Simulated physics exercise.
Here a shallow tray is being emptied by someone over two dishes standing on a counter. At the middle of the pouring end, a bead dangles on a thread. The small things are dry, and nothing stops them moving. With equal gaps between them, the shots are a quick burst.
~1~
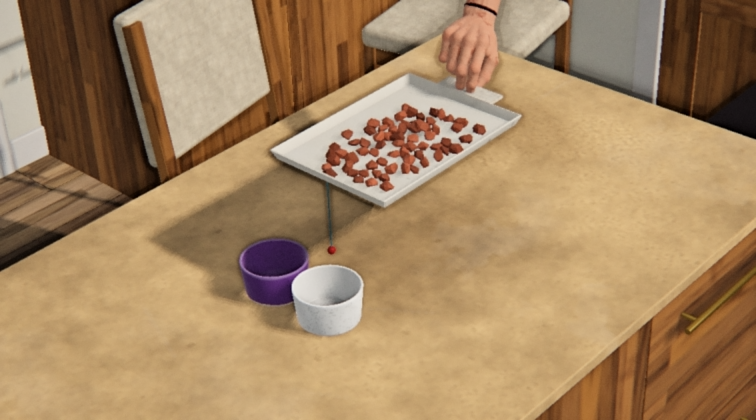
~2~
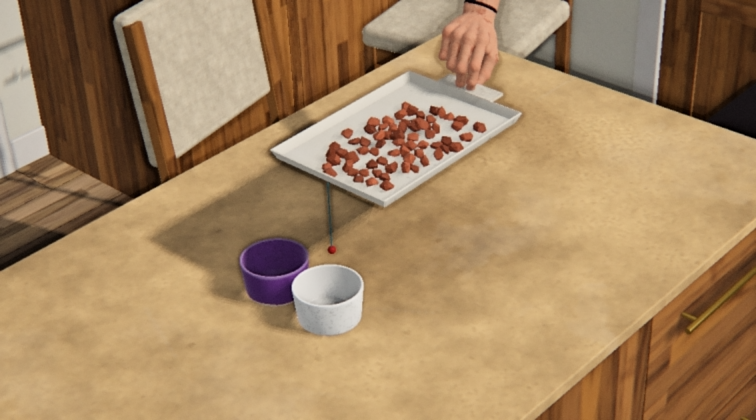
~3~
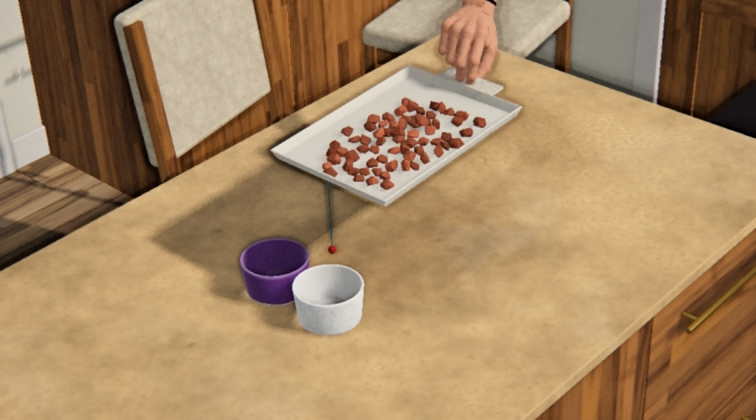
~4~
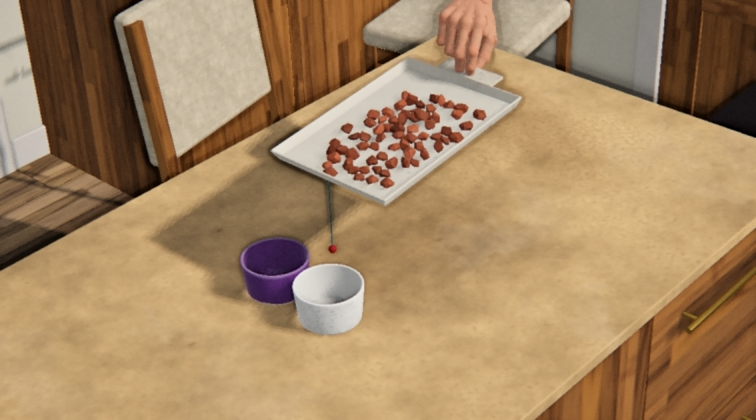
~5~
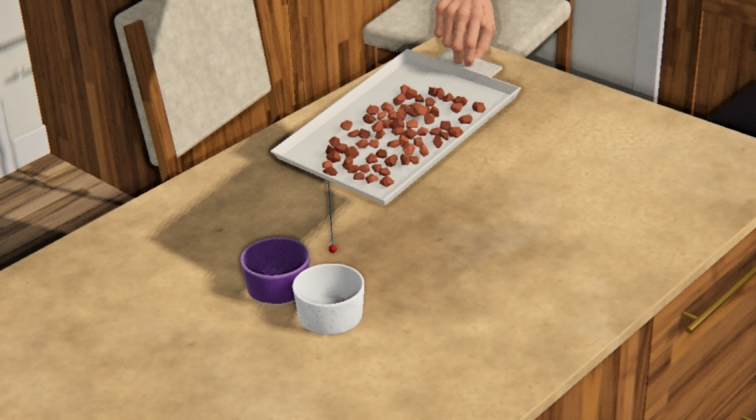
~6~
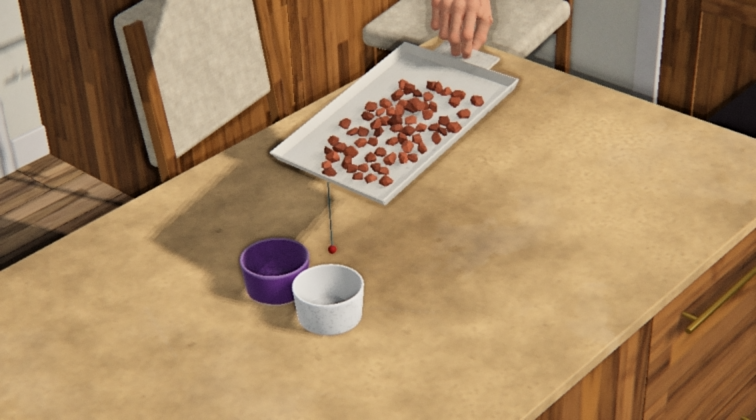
In the video, a hand holds a white tray of reddish-brown bits above a purple dish and a white dish on a counter, then gradually tilts it slightly toward its left corner while the bits stay on the tray.
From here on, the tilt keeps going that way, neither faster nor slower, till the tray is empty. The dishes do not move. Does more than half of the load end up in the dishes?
Yes.
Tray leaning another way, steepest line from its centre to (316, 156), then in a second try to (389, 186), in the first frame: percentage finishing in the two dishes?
Case one 60 %; case two 10 %.
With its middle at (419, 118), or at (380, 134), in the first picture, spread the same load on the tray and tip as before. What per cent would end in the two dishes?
It comes to about 80 per cent the first time and about 90 per cent the second.
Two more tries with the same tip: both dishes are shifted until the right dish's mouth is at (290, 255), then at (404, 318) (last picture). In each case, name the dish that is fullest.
In the first position the right of the two, in the second the left of the two.
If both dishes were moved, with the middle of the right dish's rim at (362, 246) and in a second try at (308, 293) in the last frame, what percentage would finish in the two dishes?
First position: Some 0 %; second position: Some 50 %.
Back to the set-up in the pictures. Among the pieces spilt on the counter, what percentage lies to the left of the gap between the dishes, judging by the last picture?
I'd say some 70 in a hundred.
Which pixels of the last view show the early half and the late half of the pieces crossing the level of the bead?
(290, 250) for the early half, (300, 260) for the late half.
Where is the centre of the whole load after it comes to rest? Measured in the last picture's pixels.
Resting centre, last picture - approx. (289, 289).
Soon after the last picture, tray tipped steeply; nearly all on the tray; a small part in the air.
A little later, tray tipped right over; a stray few on the tray; about a third in the right dish; about half in the left dish; a small part outside both; a small part in the air.
Later still, tray tipped past a quarter turn; about a third in the right dish; about half in the left dish; a small part outside both.
At rest, tray tipped past a quarter turn; about a third in the right dish; about half in the left dish; a small part outside both.
